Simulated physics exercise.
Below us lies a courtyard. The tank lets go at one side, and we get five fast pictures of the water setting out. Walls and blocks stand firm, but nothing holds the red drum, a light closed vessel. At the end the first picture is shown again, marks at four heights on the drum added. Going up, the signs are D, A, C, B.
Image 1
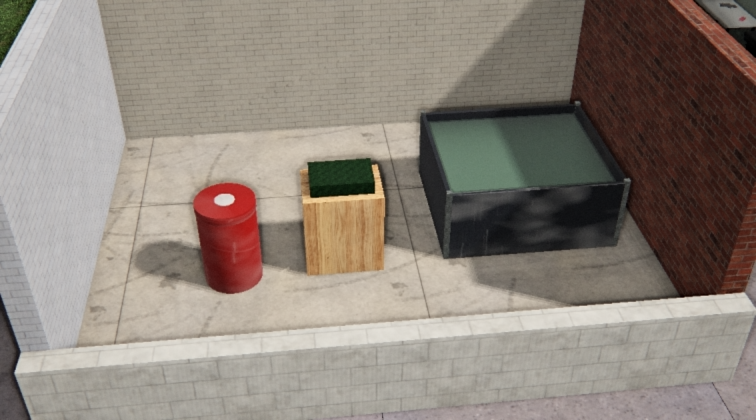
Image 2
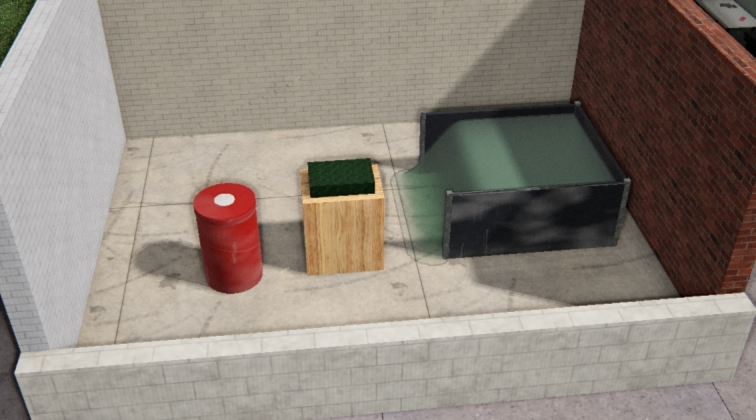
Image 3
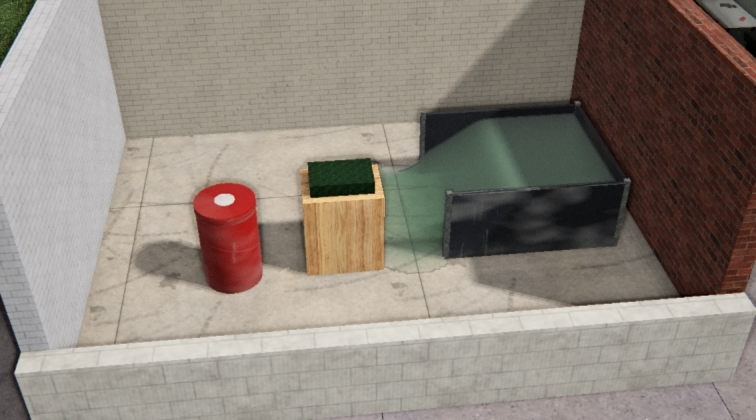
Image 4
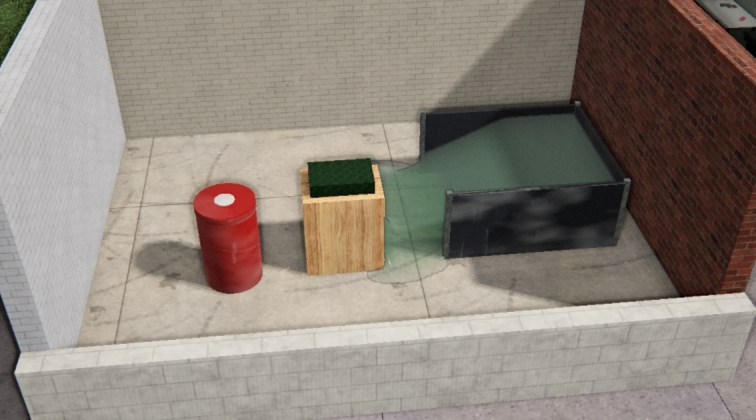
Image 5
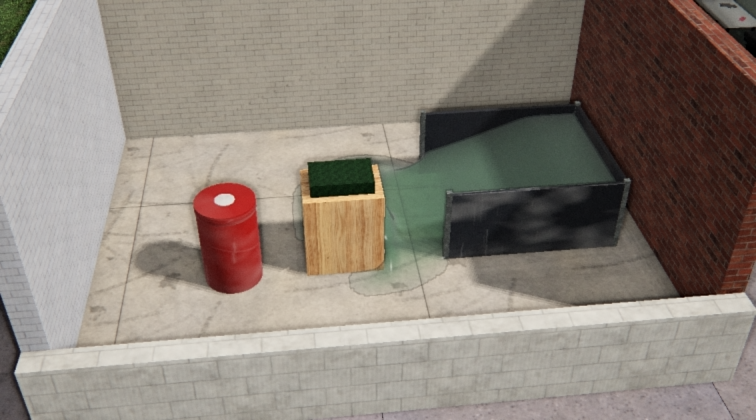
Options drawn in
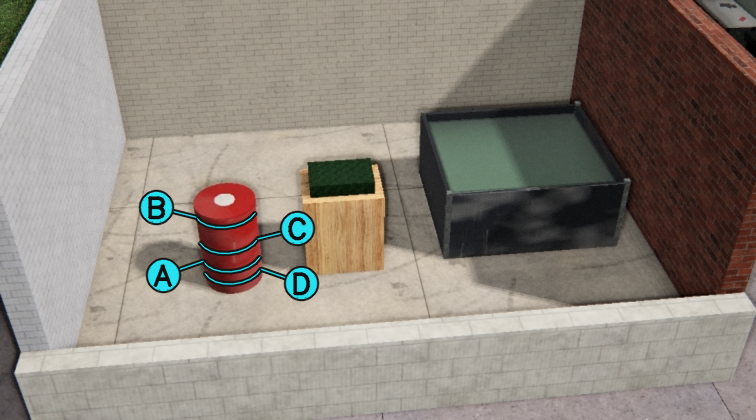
In a walled courtyard, water pours from an open-sided tank and spreads left around a wooden planter.
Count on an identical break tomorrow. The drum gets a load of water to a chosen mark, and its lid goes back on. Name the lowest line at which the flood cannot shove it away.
It is A.
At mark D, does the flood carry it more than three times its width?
No, less.
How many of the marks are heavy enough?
Three.
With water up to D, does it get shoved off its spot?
Yes, that goes wrong.
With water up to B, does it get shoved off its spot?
No.
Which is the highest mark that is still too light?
D it is.
In cyan, A at (231, 271); B at (225, 227); C at (228, 253); D at (232, 284); from the bottom up D, A, C, B.
For mark A, it does not move.
For mark B, it does not move.
For mark C, it does not move.
For mark D, it is pushed about twice its own width away.
